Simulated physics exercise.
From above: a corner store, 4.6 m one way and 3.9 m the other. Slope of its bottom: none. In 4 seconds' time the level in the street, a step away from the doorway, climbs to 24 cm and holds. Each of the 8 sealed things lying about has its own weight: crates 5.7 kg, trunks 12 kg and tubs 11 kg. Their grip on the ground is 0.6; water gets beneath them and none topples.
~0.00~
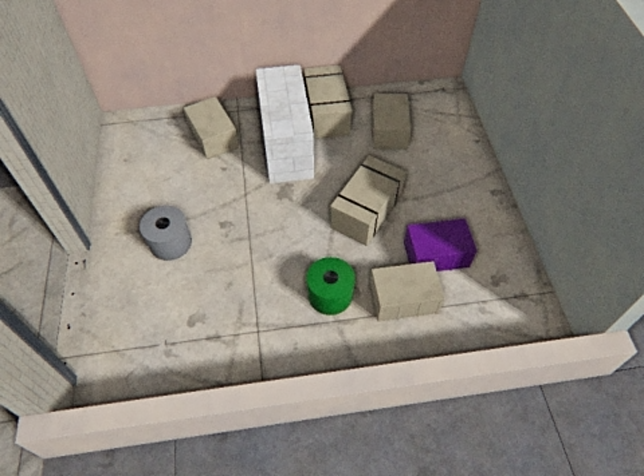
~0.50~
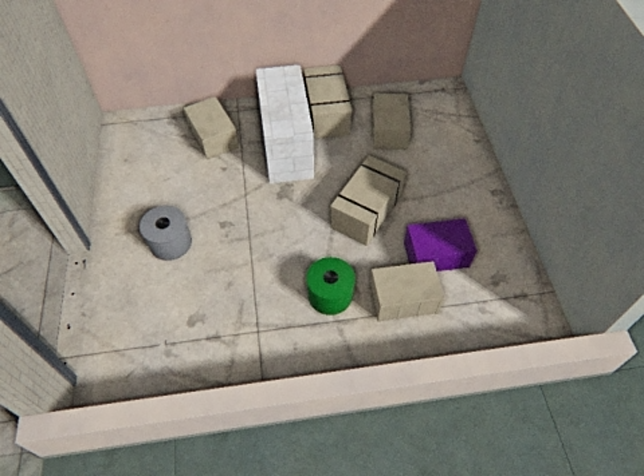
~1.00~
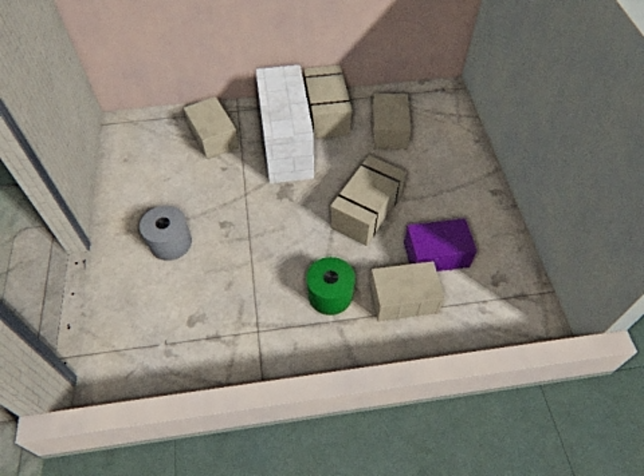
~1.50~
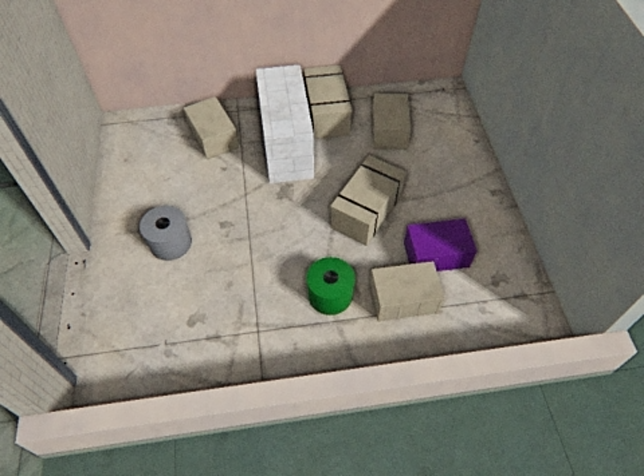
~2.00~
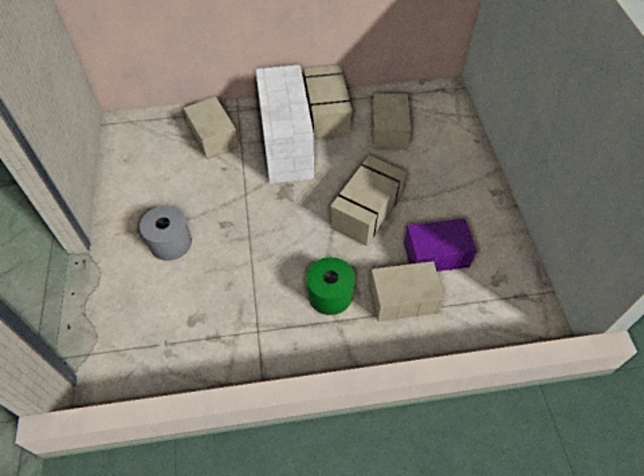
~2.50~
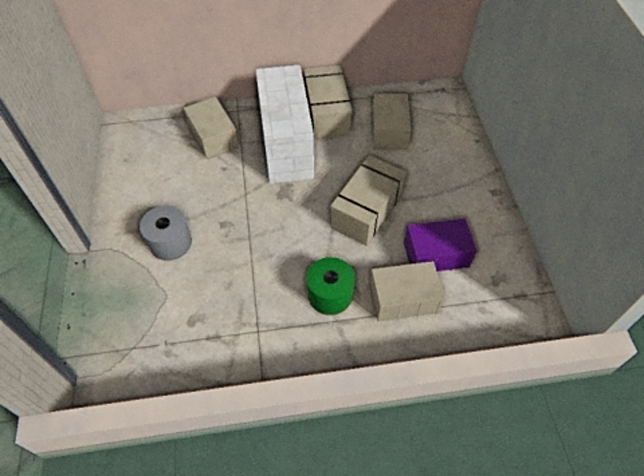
Greenish water spreads over the grey paving outside a small walled room seen from above, then slips through the gap in the left wall and forms a small, thin patch on the stained floor. A grey tub stands at left, a green one near the front beside a tan box and a purple crate, with white and tan boxes behind. None of them moves, and the camera stays still.
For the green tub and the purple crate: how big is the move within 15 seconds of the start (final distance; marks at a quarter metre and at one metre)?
First the green tub, which goes far off, then the purple crate, which goes far off.
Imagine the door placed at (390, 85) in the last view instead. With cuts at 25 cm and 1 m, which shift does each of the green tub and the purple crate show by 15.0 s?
Green tub: Long trip; purple crate: Long trip.
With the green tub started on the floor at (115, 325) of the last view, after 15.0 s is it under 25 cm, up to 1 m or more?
By then it winds up well off.
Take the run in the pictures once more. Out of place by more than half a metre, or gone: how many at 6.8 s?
I make it 5 by then.
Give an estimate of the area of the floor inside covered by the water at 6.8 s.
The covered patch comes to about 16 m2.
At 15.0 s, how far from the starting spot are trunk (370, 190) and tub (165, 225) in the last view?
In turn: 200 cm, 120 cm.
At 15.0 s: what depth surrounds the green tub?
Around 15 cm.
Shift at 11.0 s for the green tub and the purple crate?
I'd say about 150 and 150 centimetres.
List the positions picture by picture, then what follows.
In the first picture, the green tub at (331, 278), on the bottom; the purple crate at (442, 238), on the bottom; 0.0 m2 under water; 0 of 8 have shifted.
In the second picture, the green tub at (331, 278) rests on the ground; the purple crate at (442, 238), on the bottom; water covers 0.0 m2; 0 of 8 have shifted.
In the third picture, the green tub at (331, 278) rests on the ground; the purple crate at (442, 238) rests on the ground; 0.0 m2 under water; 0 of 8 have shifted.
In the fourth picture, the green tub at (331, 278) rests on the ground; the purple crate at (442, 238) rests on the ground; 0.0 m2 under water; 0 of 8 have shifted.
In the fifth picture, the green tub at (331, 278) rests on the ground; the purple crate at (442, 238) rests on the ground; 0.1 m2 under water; 0 of 8 have shifted.
In the sixth picture, the green tub at (331, 278) rests on the ground; the purple crate at (442, 238) rests on the ground; 0.7 m2 under water; 0 of 8 have shifted.
After 3.5 s the green tub is near (331, 278), 0.0 m from its start, aground; the purple crate is near (442, 238), 0.0 m from its start, aground; 0 afloat.
After 6.8 s the green tub is near (468, 242), 1.4 m from its start, afloat; the purple crate is near (513, 221), 0.7 m from its start, afloat; 3 afloat.
After 11.0 s the green tub is near (397, 165), 1.5 m from its start, afloat; the purple crate is near (411, 119), 1.5 m from its start, afloat; 8 afloat.
After 15.0 s the green tub is near (392, 140), 1.8 m from its start, afloat; the purple crate is near (376, 103), 1.8 m from its start, afloat; 8 afloat.
